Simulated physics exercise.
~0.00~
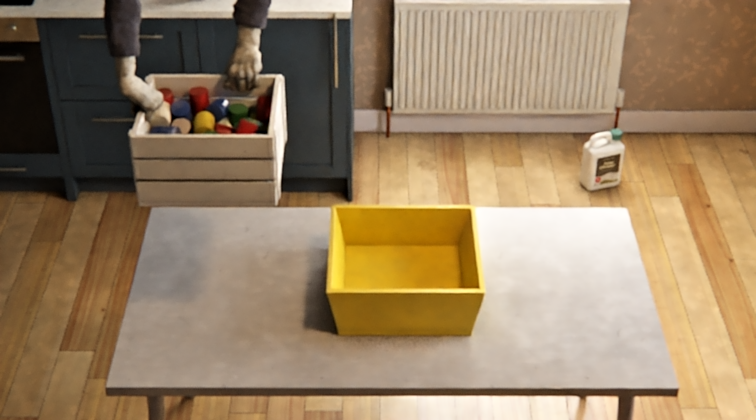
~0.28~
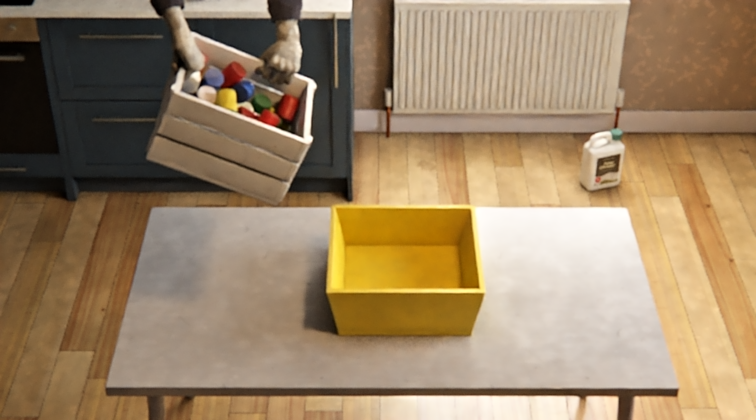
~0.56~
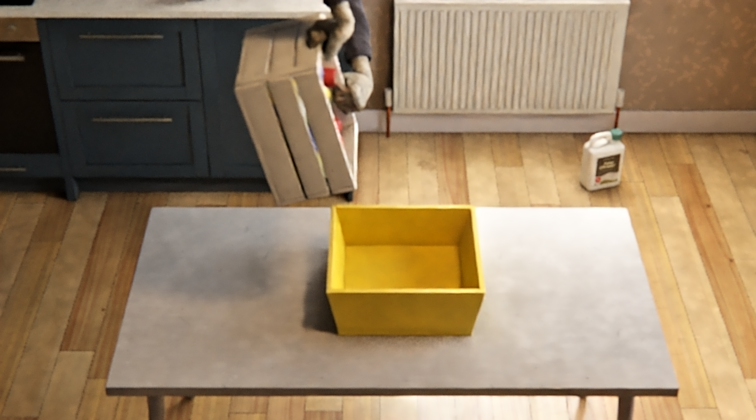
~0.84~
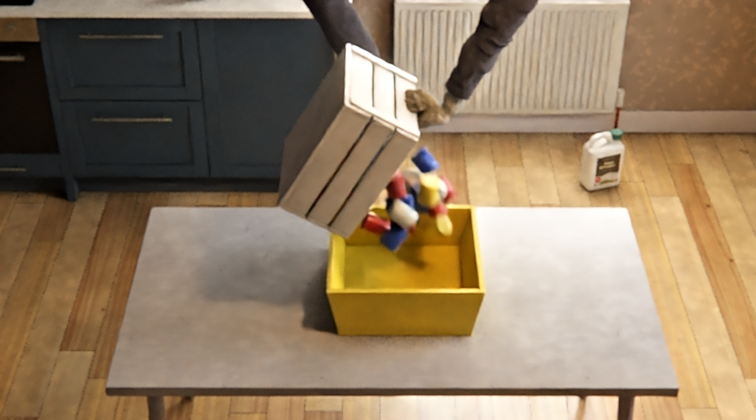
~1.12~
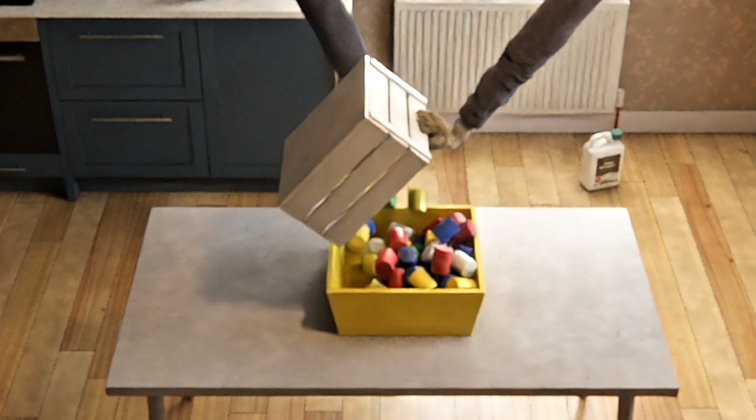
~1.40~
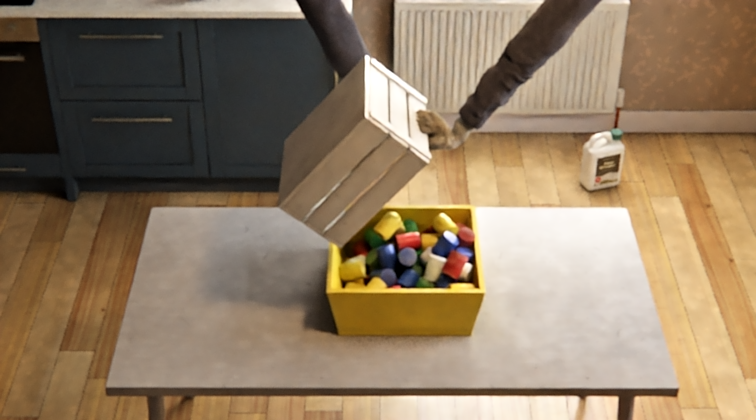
We see gloved hands lift a pale slatted box of colourful spice jars, carry it right and tip it over an empty yellow tub on a table. The jars tumble in, filling the tub, while the hands hold the box tilted above it.
